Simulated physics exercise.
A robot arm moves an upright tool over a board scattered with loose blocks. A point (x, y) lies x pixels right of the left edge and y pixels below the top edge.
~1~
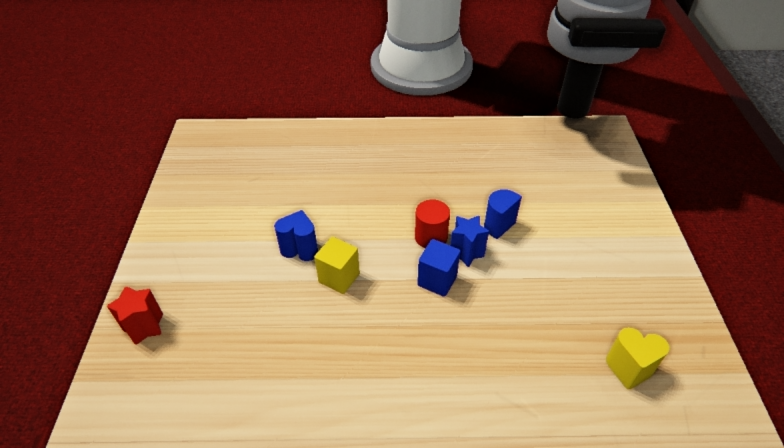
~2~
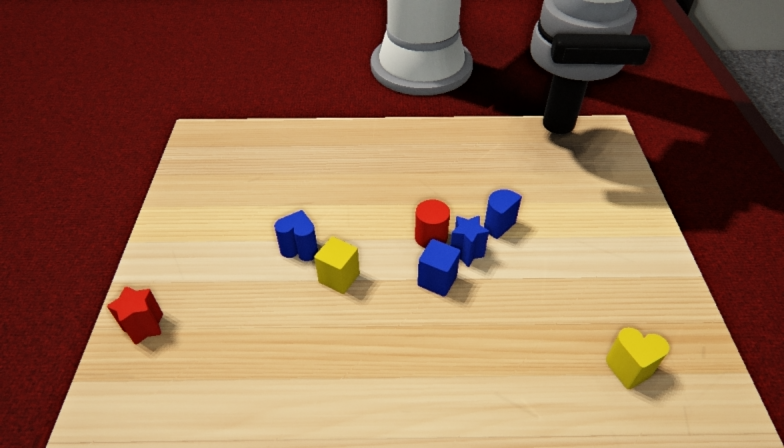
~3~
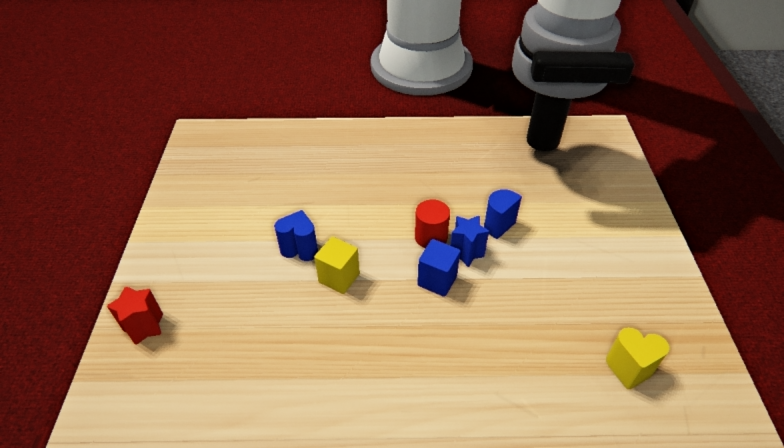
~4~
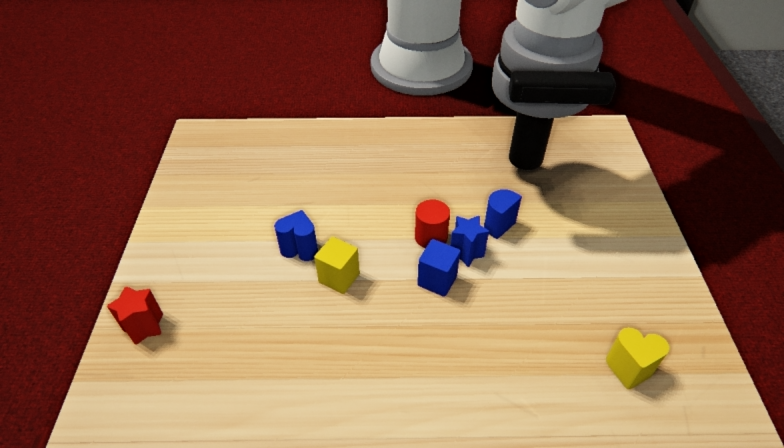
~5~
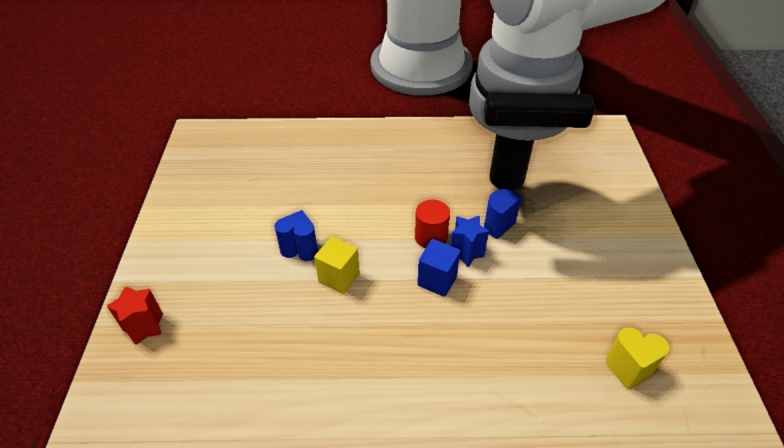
A pale wooden board lies on a dark red surface, seen from above and in front by a still camera. Near its middle sit a red cylinder and three blue blocks, with a blue heart and yellow cube to their left, a red star far left and a yellow heart lower right. From the upper right, a white and grey robot arm moves its upright black tool down and leftward to the rightmost blue block, while every block stays still.
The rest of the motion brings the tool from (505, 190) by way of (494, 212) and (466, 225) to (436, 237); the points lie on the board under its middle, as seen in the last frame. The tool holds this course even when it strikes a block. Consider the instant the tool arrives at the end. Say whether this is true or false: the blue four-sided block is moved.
That statement is not accurate.
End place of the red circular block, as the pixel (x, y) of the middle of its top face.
Around pixel (403, 221).
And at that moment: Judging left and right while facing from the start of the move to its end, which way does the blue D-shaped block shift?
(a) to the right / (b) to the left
I'll go with b - to the left.
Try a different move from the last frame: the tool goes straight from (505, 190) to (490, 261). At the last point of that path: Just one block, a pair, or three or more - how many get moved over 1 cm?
This push will displace two blocks.
On the path given first. One third of the way, tool at (495, 202); blue D-shaped block at (500, 211), turned 15° anticlockwise.
Two thirds of the way, tool at (467, 216); blue D-shaped block at (495, 220), turned 45° anticlockwise.
At the end, tool at (437, 228); red circular block at (403, 221); blue four-sided block still; blue star at (464, 231), turned 35° anticlockwise; blue D-shaped block at (495, 220), turned 45° anticlockwise.
